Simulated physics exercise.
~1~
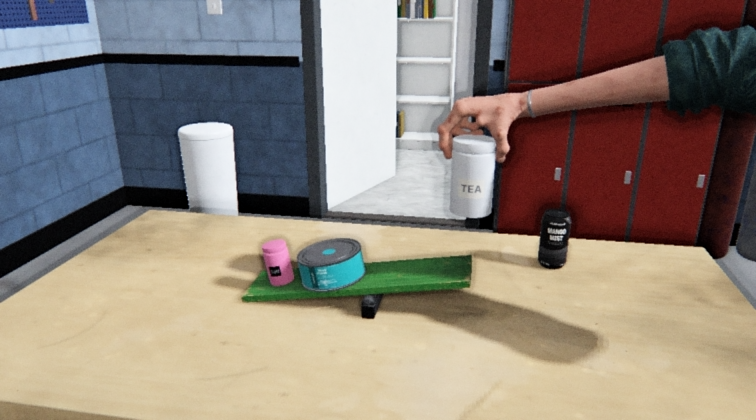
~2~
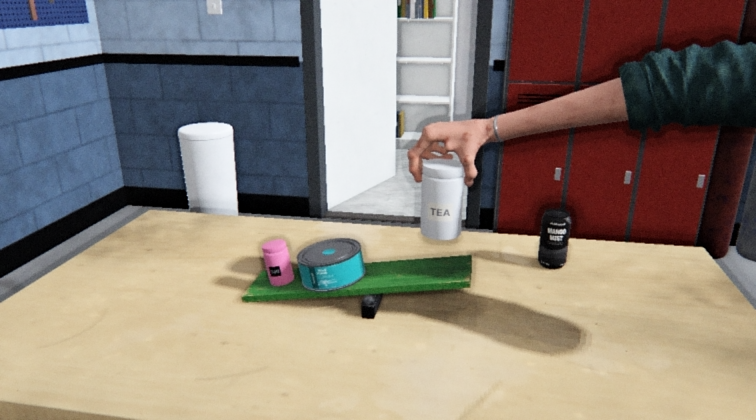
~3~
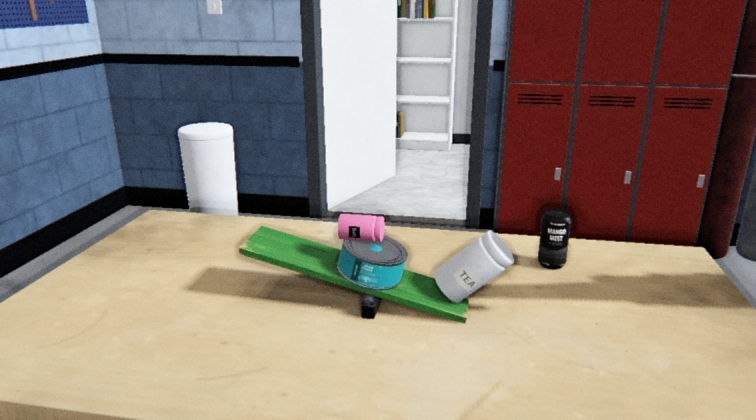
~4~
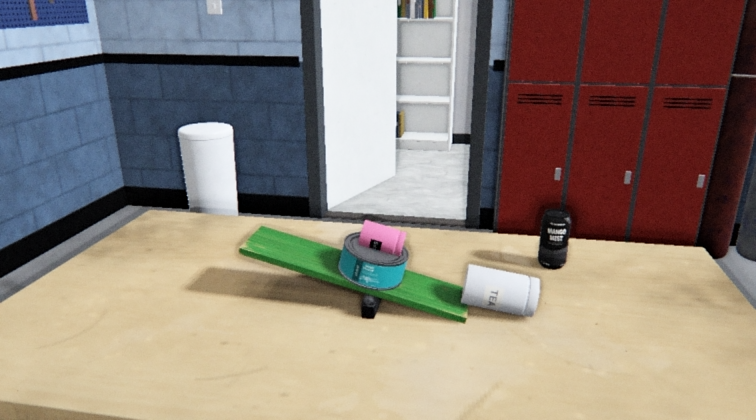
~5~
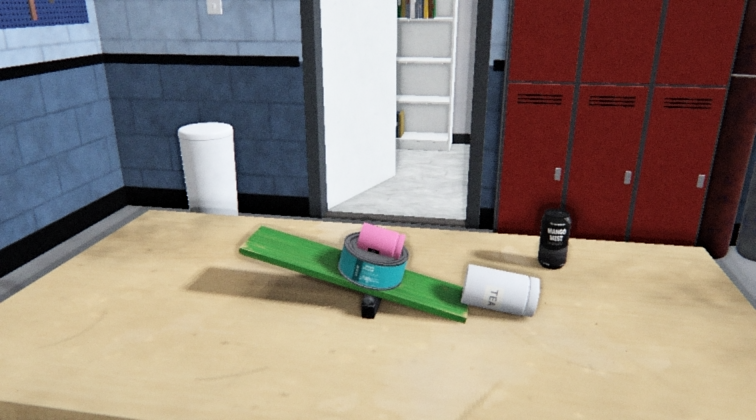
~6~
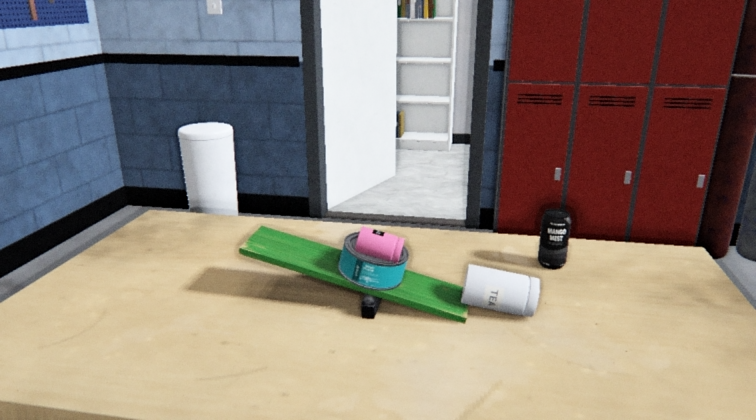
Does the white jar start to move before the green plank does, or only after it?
The white jar moves first, as the hand carries it left and down while the green plank is still at rest. The plank tips only later.
